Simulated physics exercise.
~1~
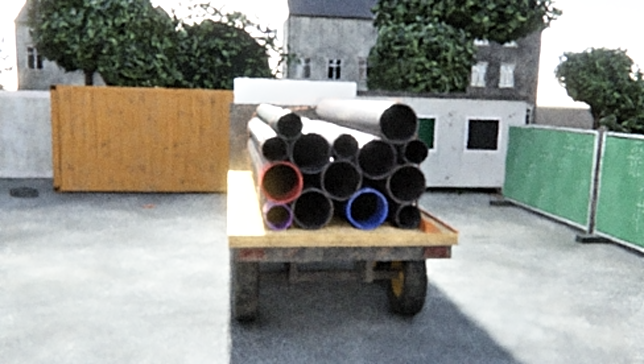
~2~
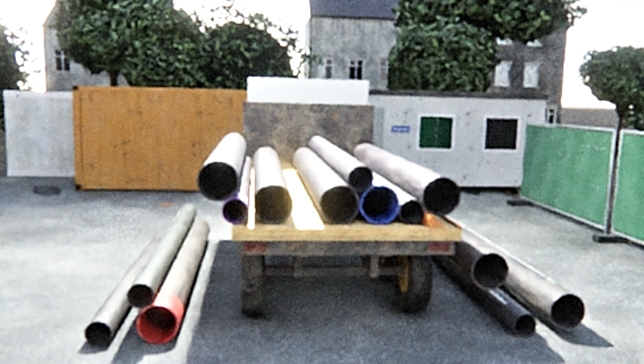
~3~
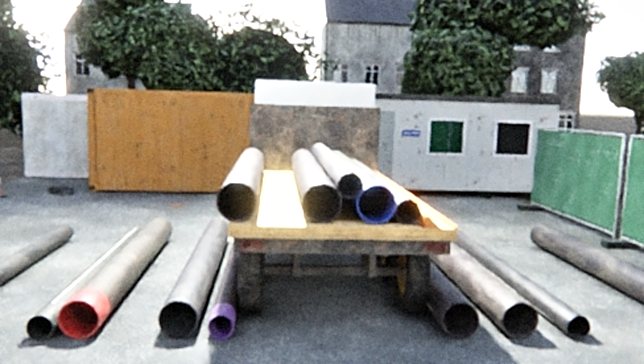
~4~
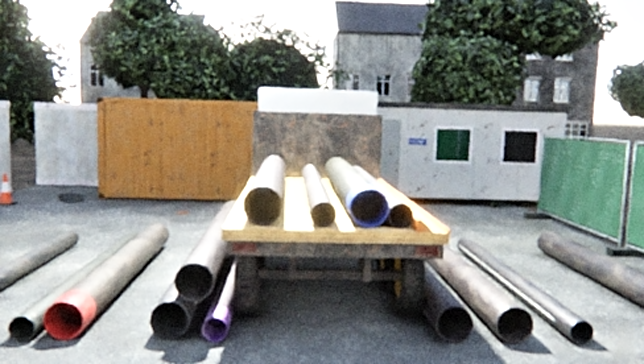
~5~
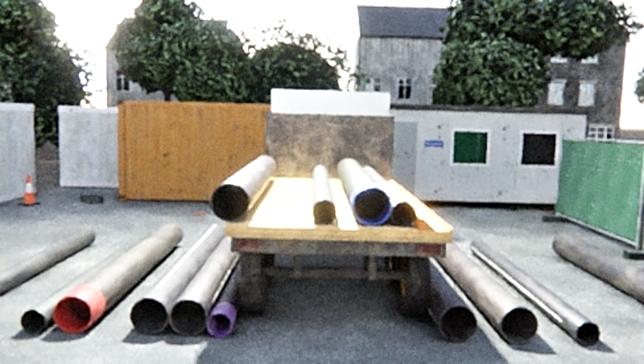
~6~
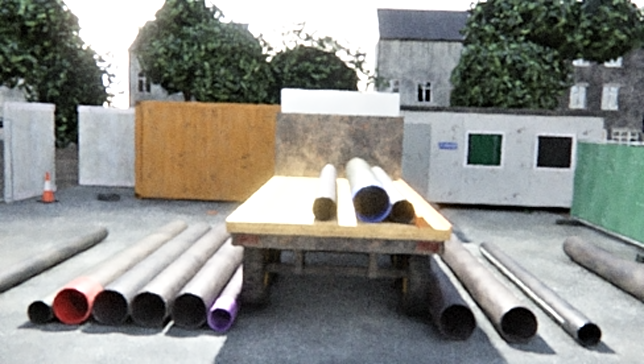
In this clip, a stack of hollow pipes on a parked flatbed collapses and spills off both sides, the red-ended pipe and then the purple-ended one dropping to the left, until most lie on the ground and the blue-ended pipe rests on the deck with a few others.
